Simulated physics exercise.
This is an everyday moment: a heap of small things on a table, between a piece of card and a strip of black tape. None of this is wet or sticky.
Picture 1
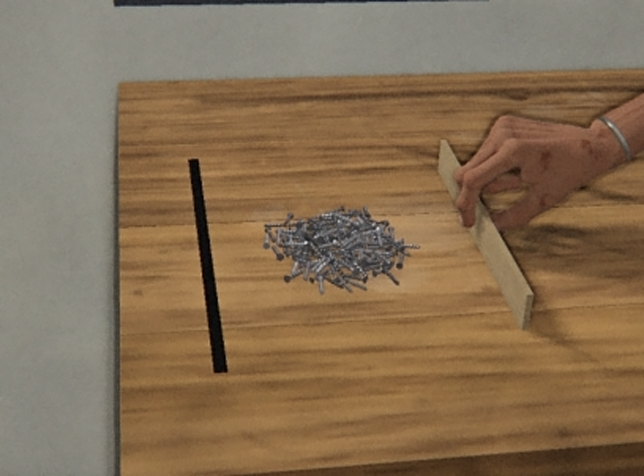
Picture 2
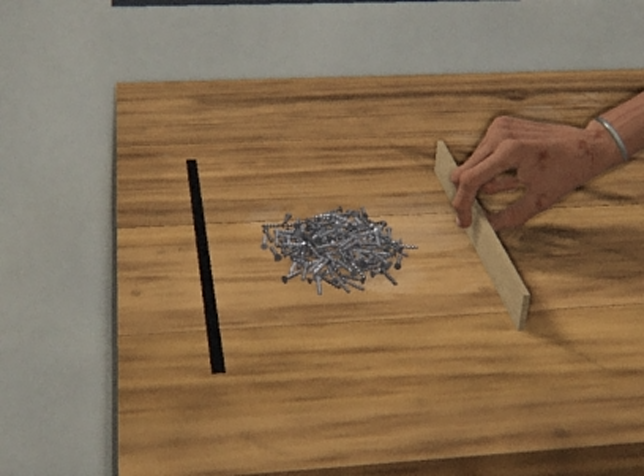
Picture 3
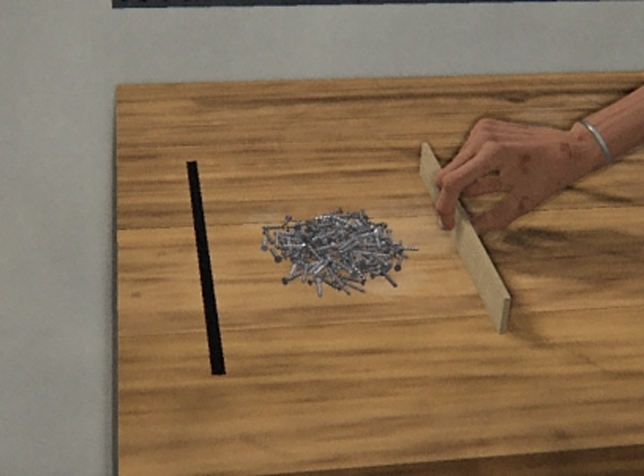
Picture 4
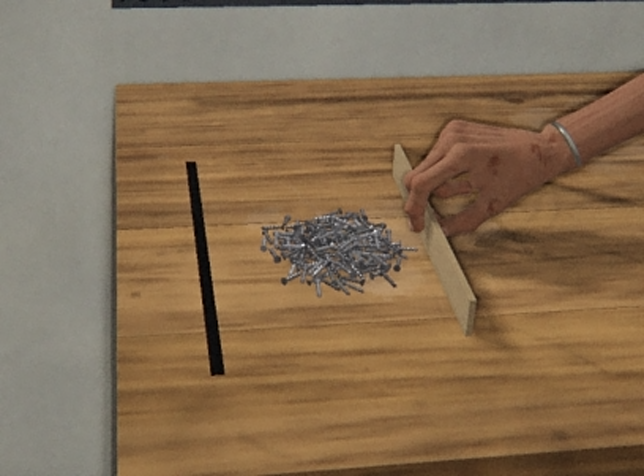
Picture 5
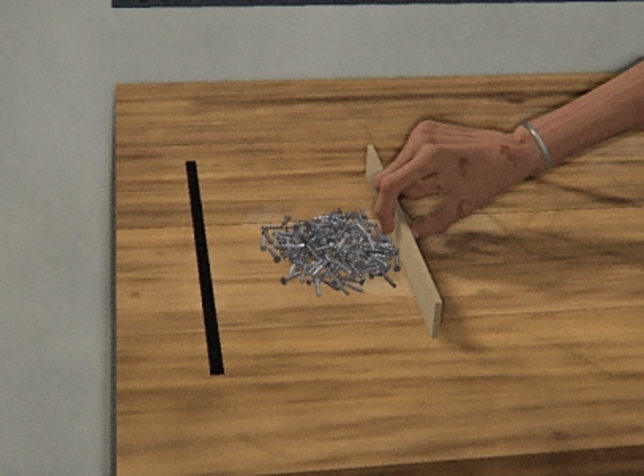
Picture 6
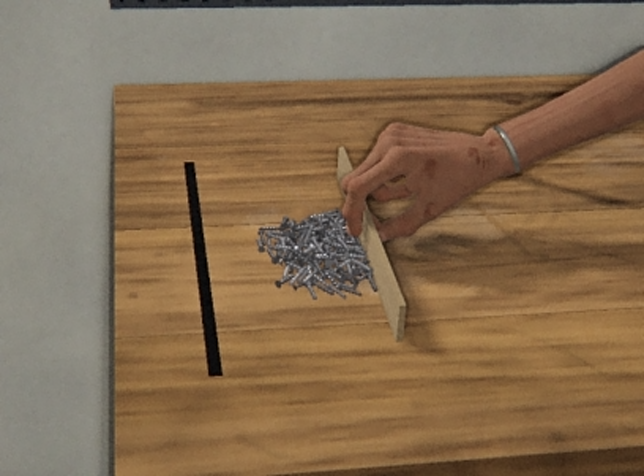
On a wooden table, a hand held a thin piece of card upright and slid it left into a heap of small metal screws, bunching them up and pushing most of them toward a black strip.
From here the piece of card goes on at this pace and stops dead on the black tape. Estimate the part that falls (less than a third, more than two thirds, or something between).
Most likely not even a third of it will tip over the end.
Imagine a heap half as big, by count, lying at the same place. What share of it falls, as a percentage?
I'd expect around 0 per cent.
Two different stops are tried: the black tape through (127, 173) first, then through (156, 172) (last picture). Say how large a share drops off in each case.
The shares are 100 and 70 percent, in that order.
Soon after the last picture, piece of card still moving, near (278, 220); heap all on the table, its front near (194, 249).
A little later, piece of card stopped at the black tape; heap a stray few over the edge.
Later still, piece of card stopped at the black tape; heap a small part over the edge.
At rest, piece of card stopped at the black tape; heap a small part over the edge.
